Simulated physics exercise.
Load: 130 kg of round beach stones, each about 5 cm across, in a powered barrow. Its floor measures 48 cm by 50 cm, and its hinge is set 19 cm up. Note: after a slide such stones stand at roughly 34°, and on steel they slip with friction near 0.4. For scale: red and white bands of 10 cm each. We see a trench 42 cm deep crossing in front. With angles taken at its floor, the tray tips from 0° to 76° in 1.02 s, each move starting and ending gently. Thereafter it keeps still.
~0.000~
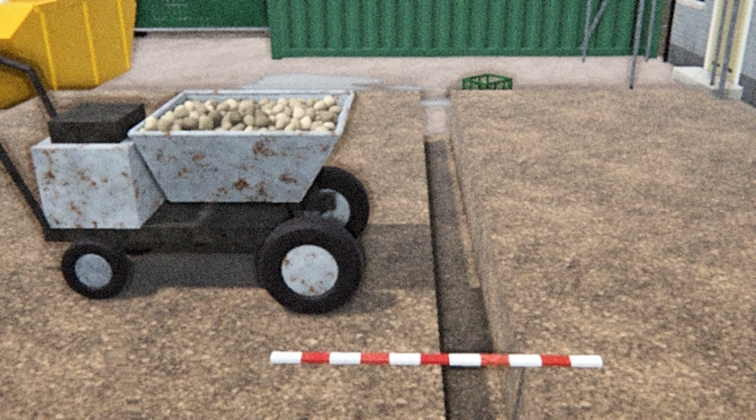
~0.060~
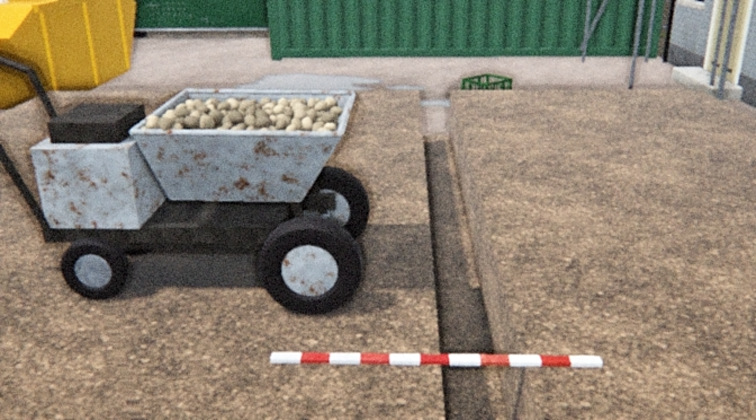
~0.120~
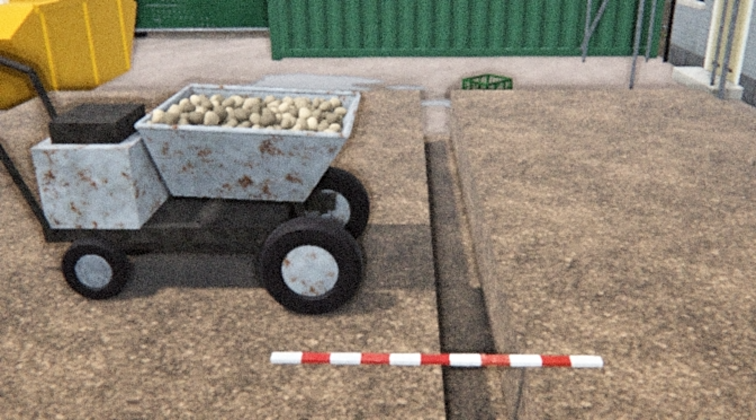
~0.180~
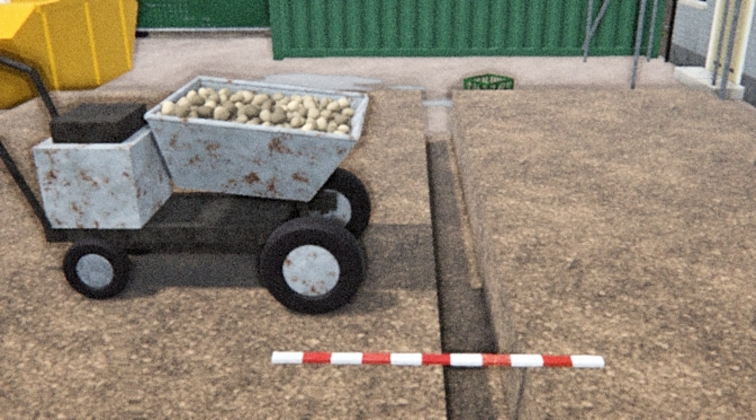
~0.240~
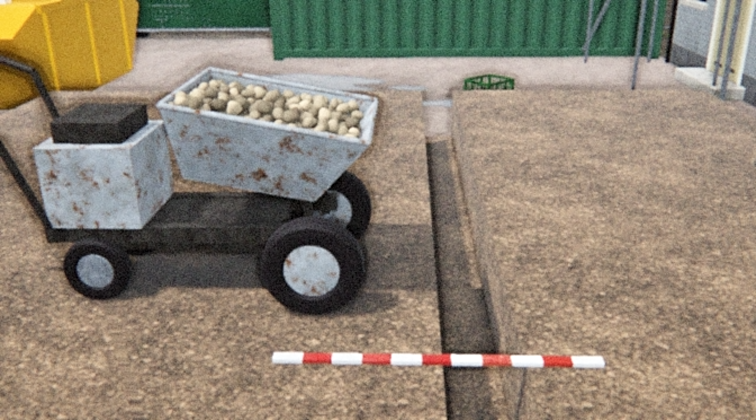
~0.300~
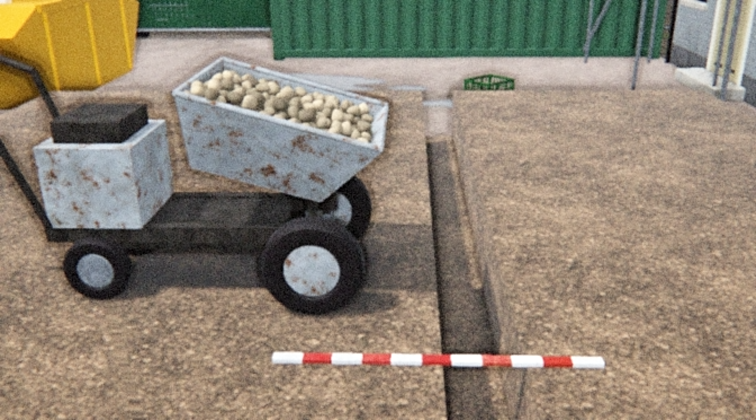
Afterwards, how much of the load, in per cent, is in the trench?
About 56 per cent.
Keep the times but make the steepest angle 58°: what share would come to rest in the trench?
It would come to about 40 percent.
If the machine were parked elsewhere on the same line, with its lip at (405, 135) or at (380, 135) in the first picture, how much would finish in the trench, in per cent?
10 %, then 30 %.
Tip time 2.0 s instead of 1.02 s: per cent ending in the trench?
Something close to 70 per cent.
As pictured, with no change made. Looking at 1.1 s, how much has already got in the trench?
Roughly 25 percent of the load.
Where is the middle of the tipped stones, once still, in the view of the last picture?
Somewhere near pixel (494, 331).
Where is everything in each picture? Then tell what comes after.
In the first picture, lip at (340, 134), floor tilted 0°, highest stones at (241, 110).
In the second picture, the tray is at 1°, its lip at (341, 135); the top of the load is at (228, 109); the stones move at 0.2 m/s on average.
In the third picture, lip at (347, 137), floor tilted 3°, highest stones at (223, 105); the stones move at 0.4 m/s on average.
In the fourth picture, the tray is at 6°, its lip at (357, 139); the top of the load is at (214, 98); the stones move at 0.6 m/s on average.
In the fifth picture, lip at (369, 144), floor tilted 11°, highest stones at (221, 90); the stones move at 0.7 m/s on average.
In the sixth picture, the tray is at 16°, its lip at (382, 150); the top of the load is at (228, 81); the stones move at 0.8 m/s on average.
After 0.8 s the floor is at 64°; 99 % in the tray, 1 % in the trench; the foremost stones are at (465, 200).
After 1.1 s the floor is at 76°; 42 % in the tray, 26 % in the trench, 32 % past the trench; the foremost stones are at (606, 284).
After 1.5 s the floor is at 76°; 13 % in the tray, 42 % in the trench, 45 % past the trench; the foremost stones are at (747, 287).
After 3.4 s the floor is at 76°; 0 % in the tray, 56 % in the trench, 44 % past the trench; the foremost stones are past the picture's edge.
